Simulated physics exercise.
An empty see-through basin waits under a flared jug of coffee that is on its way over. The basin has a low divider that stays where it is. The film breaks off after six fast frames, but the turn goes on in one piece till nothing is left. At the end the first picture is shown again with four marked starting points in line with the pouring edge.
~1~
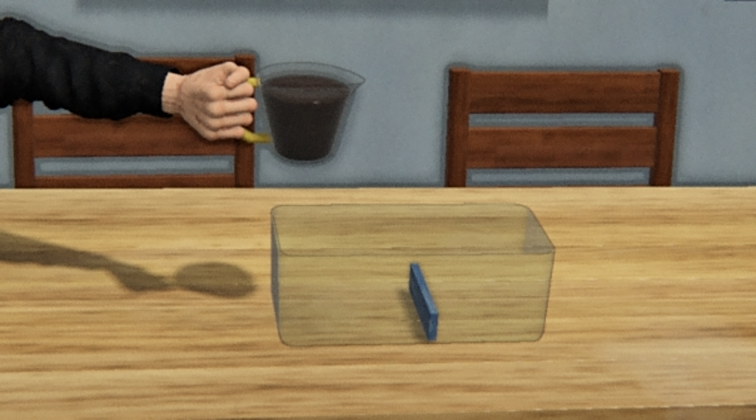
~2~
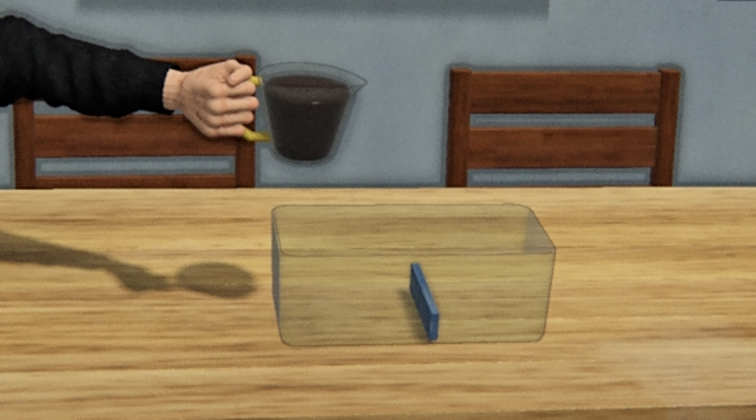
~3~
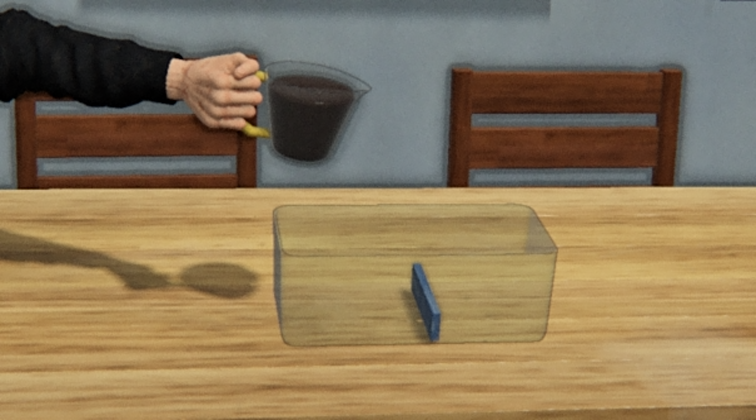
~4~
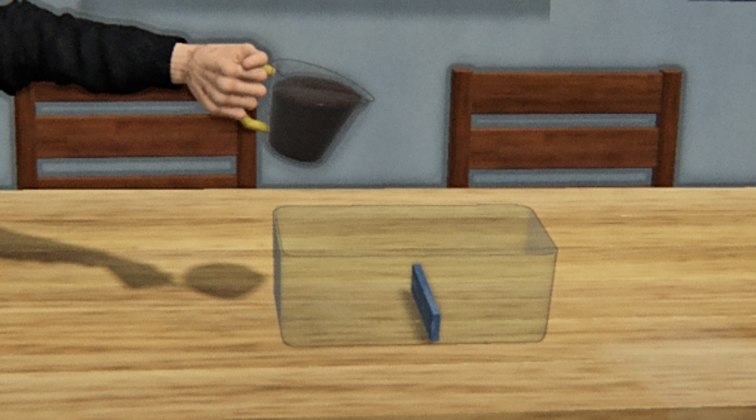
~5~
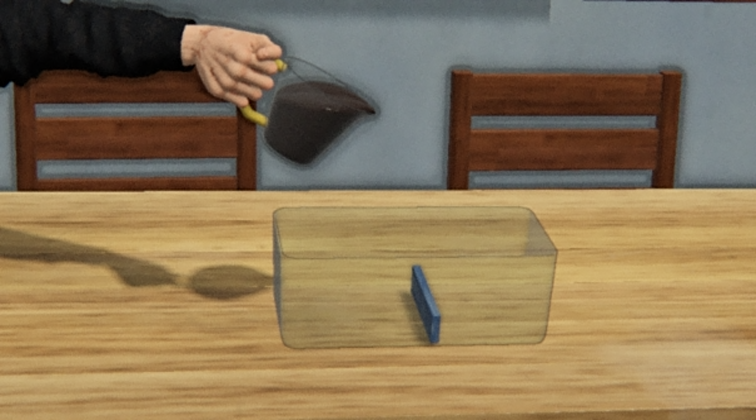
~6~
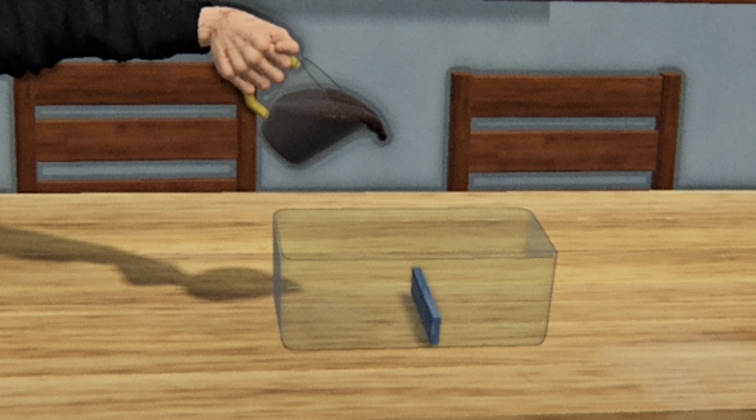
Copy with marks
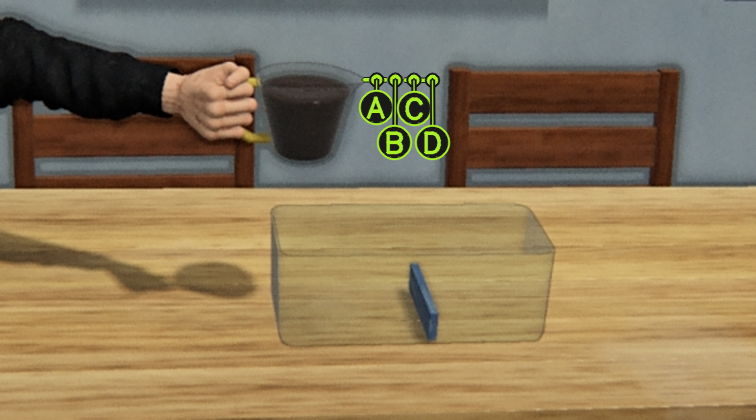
To begin with, a hand holds a flared jug of dark coffee upright above the left side of an empty see-through basin with a small blue wall inside. The hand tilts the jug steadily to the right, and the coffee slides up to the lip, then begins to curl over it.
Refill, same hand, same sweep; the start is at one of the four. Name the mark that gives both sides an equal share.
Spot B does it best.
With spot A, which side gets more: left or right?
More ends on the left.
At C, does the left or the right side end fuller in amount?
More ends on the right.
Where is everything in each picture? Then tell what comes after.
Upright, lip at (364, 79); basin from (278, 343) to (543, 338); top of the wall at (424, 287); nothing has left yet, in the first frame.
Upright, lip at (366, 82); nothing has left yet, in the second frame.
Tipped about 8°, lip at (370, 88); nothing has left yet, in the third frame.
Tipped about 17°, lip at (374, 98); nothing has left yet, in the fourth frame.
Tipped about 29°, lip at (375, 113); coffee is over the lip, down to (371, 108), in the fifth frame.
Tipped about 43°, lip at (373, 131); coffee is over the lip, down to (381, 137), in the sixth frame.
In lime, A at (376, 79); B at (395, 80); C at (413, 80); D at (432, 80).
If A is chosen, about 70 % ends left of the wall and 26 % right of it; 4 % is lost outside.
If B is chosen, about 54 % ends left of the wall and 44 % right of it.
If C is chosen, about 25 % ends left of the wall and 72 % right of it.
If D is chosen, about 11 % ends left of the wall and 86 % right of it; 3 % is lost outside.
